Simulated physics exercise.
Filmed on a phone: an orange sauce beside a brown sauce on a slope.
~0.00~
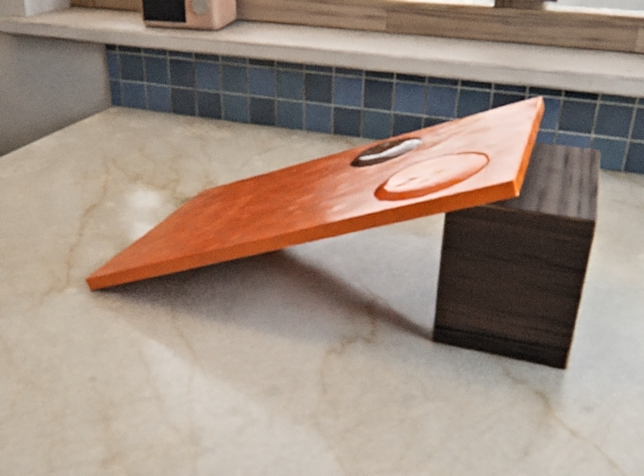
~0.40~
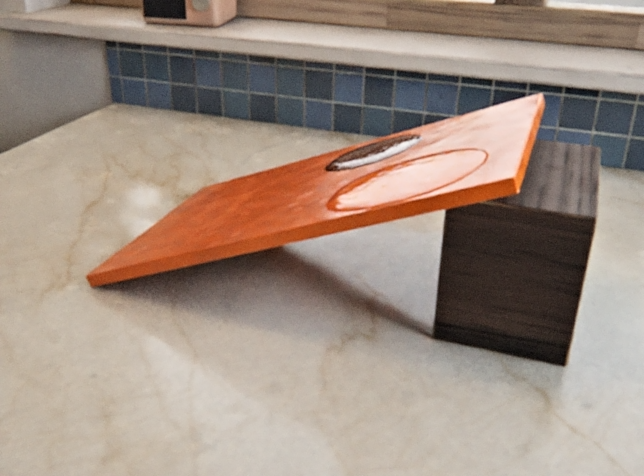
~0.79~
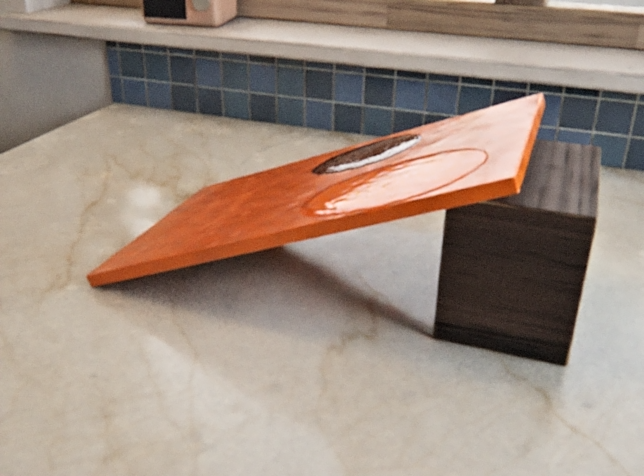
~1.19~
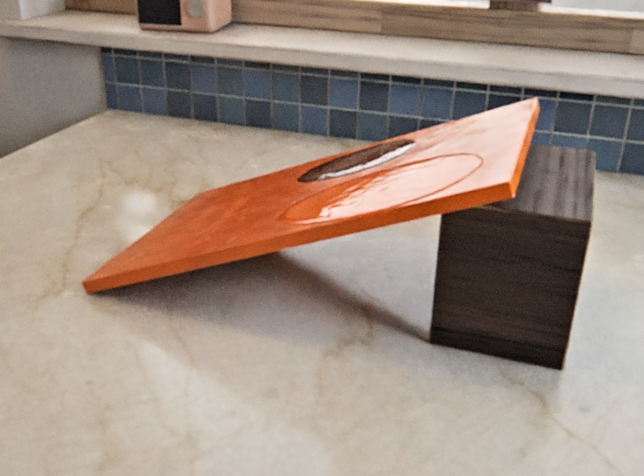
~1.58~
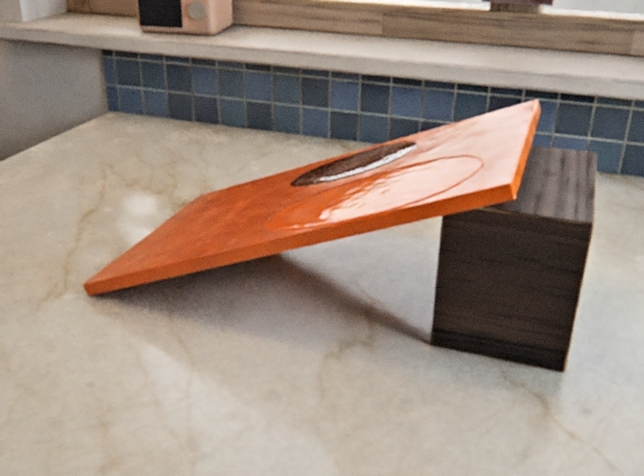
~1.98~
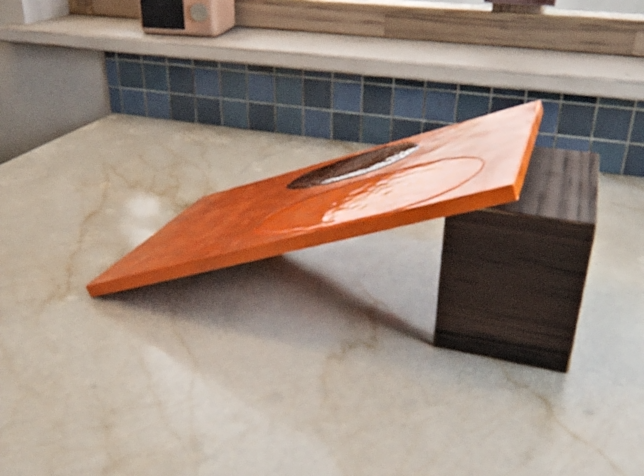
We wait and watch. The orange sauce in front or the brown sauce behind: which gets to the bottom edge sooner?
First at the edge is the nearer one.
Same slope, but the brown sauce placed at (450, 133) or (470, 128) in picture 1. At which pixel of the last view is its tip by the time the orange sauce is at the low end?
One: (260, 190). Two: (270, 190).
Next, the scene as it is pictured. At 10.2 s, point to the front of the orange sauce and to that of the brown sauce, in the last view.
At (146, 251), and at (226, 200).
After 6.4 s, the orange sauce is three quarters of the way down; the brown sauce is three quarters of the way down.
After 10.2 s, the orange sauce is close to the edge; the brown sauce is three quarters of the way down.
After 13.2 s, the orange sauce is at the low edge; the brown sauce is close to the edge.
